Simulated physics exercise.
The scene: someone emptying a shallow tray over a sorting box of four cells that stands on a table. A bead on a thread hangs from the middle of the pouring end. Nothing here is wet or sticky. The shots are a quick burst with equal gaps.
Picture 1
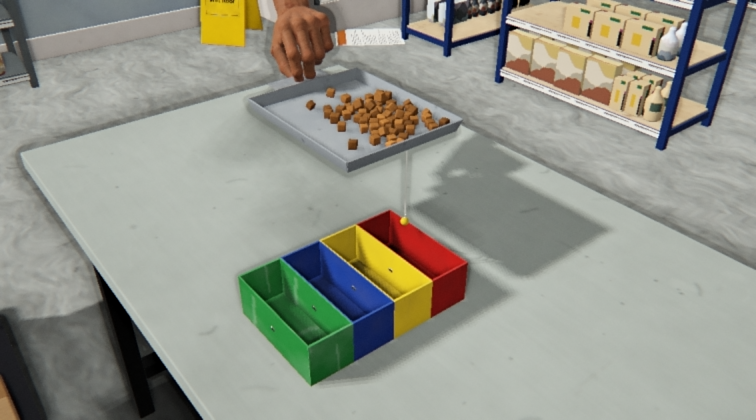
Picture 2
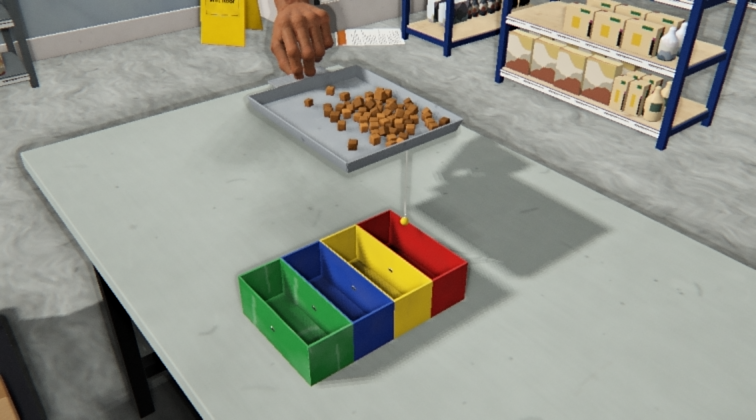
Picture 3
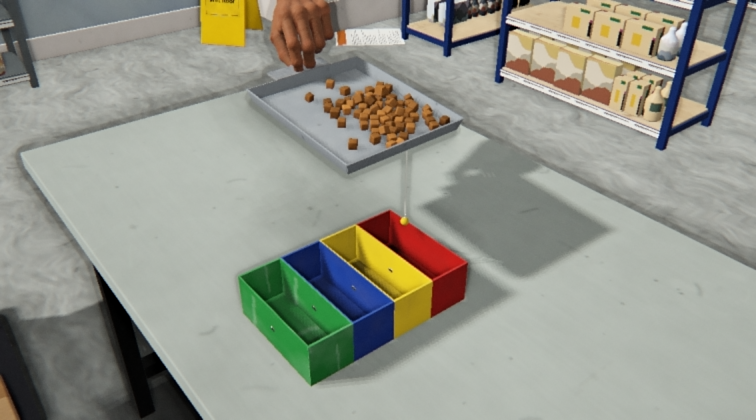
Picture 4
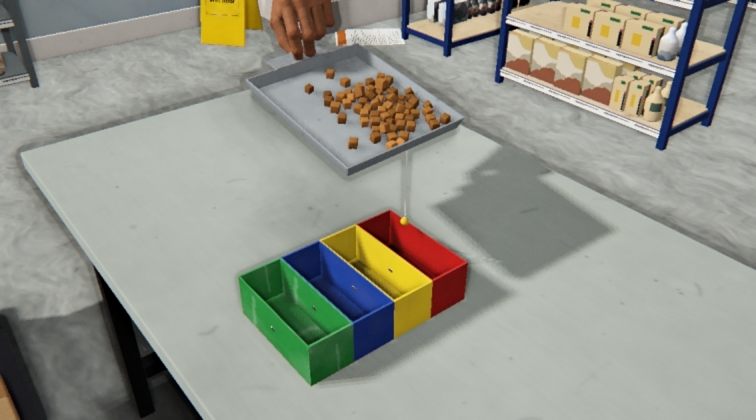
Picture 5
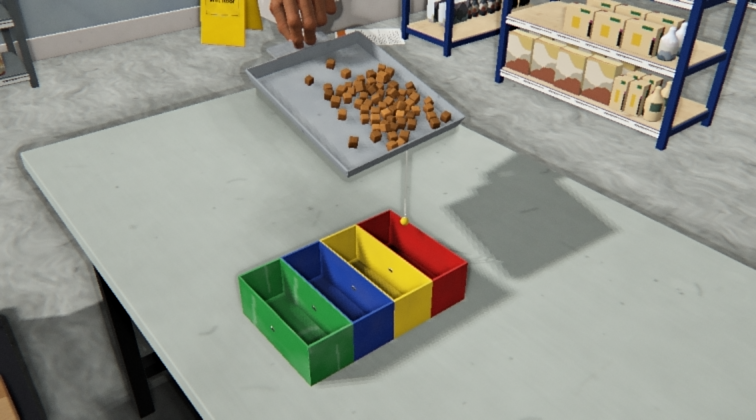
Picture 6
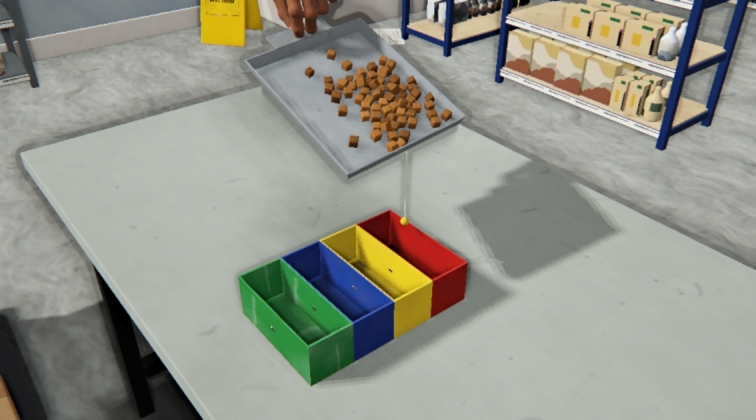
A grey tray of small brown cubes is held by a hand above a pale table in a shop-like room with stocked shelves behind, seen from above by a still camera. Below it sits a box with green, blue, yellow and red cells from left to right, near a yellow bead hanging on a thread. The tray gradually tilts, its near left corner lowest, while the cubes barely shift.
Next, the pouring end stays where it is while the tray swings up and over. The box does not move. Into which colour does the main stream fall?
Most goes to the yellow cell.
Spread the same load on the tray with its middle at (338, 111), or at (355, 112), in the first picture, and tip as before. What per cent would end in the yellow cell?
In turn 60 and 40 in a hundred.
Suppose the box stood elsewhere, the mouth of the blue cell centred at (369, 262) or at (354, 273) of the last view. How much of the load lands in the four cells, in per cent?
About 100 and 100 per cent.
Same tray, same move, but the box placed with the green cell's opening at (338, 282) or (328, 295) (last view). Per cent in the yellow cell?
In turn 20 and 40 in a hundred.
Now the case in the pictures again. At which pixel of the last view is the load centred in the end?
At about (389, 300).
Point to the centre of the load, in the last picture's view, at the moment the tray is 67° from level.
At about (390, 129).
Soon, tray tipped steeply; nearly all on the tray; a stray few in the red cell.
A while on, tray tipped past a quarter turn; about a third on the tray; about a quarter in the yellow cell; a small part in the blue cell; a stray few in the red cell; about a third falling or outside the box.
Towards the end, tray tipped past a quarter turn; about half in the yellow cell; about a quarter in the blue cell; about a quarter in the red cell; a small part falling or outside the box.
Finally, tray tipped past a quarter turn; about half in the yellow cell; about a quarter in the blue cell; about a quarter in the red cell; none in the green cell; a small part outside the box.
